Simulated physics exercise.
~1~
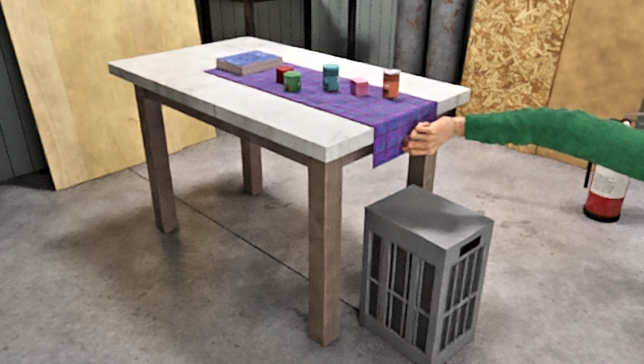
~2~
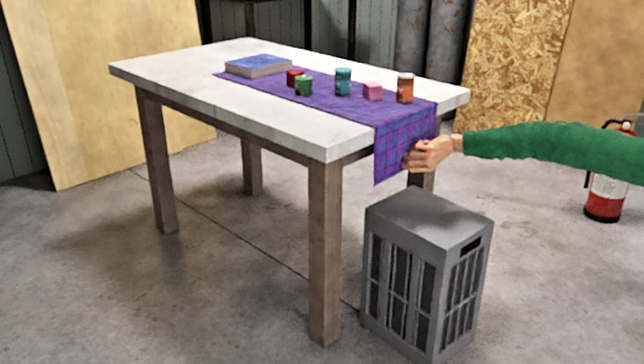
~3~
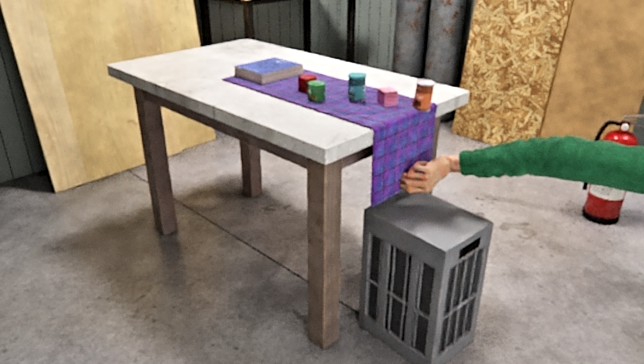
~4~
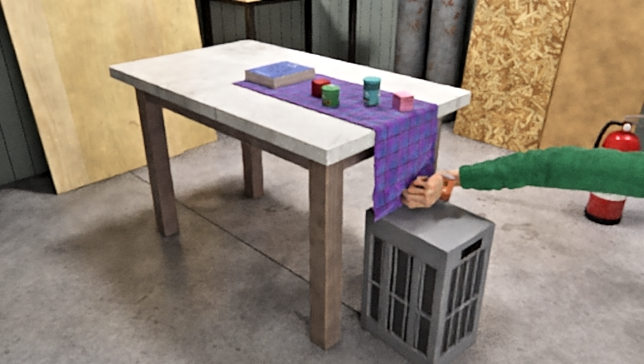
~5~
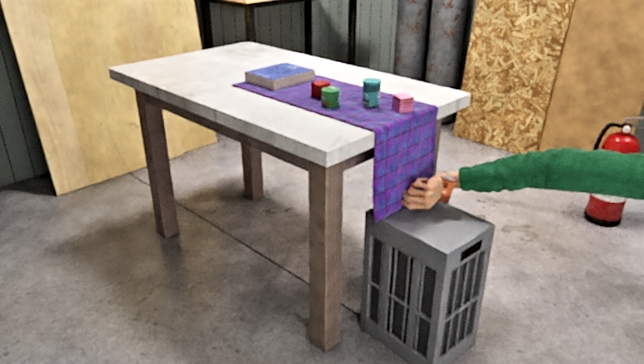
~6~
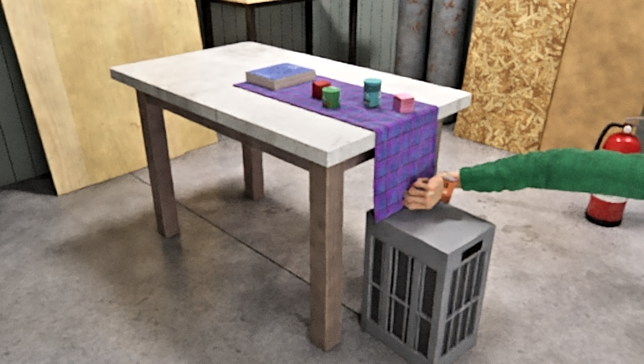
A purple cloth hangs over the right end of a pale-topped wooden table, seen from slightly above in a room with a concrete floor. On it sit a blue book, a red item, a green pot, a turquoise can, a pink cube and an orange can, with a grey crate below. A green-sleeved hand grips the hem and draws it downward, carrying the row toward the edge. The orange can goes over and leaves the tabletop. The hand stops with the hem at the crate's top, and the other things stay on the table.
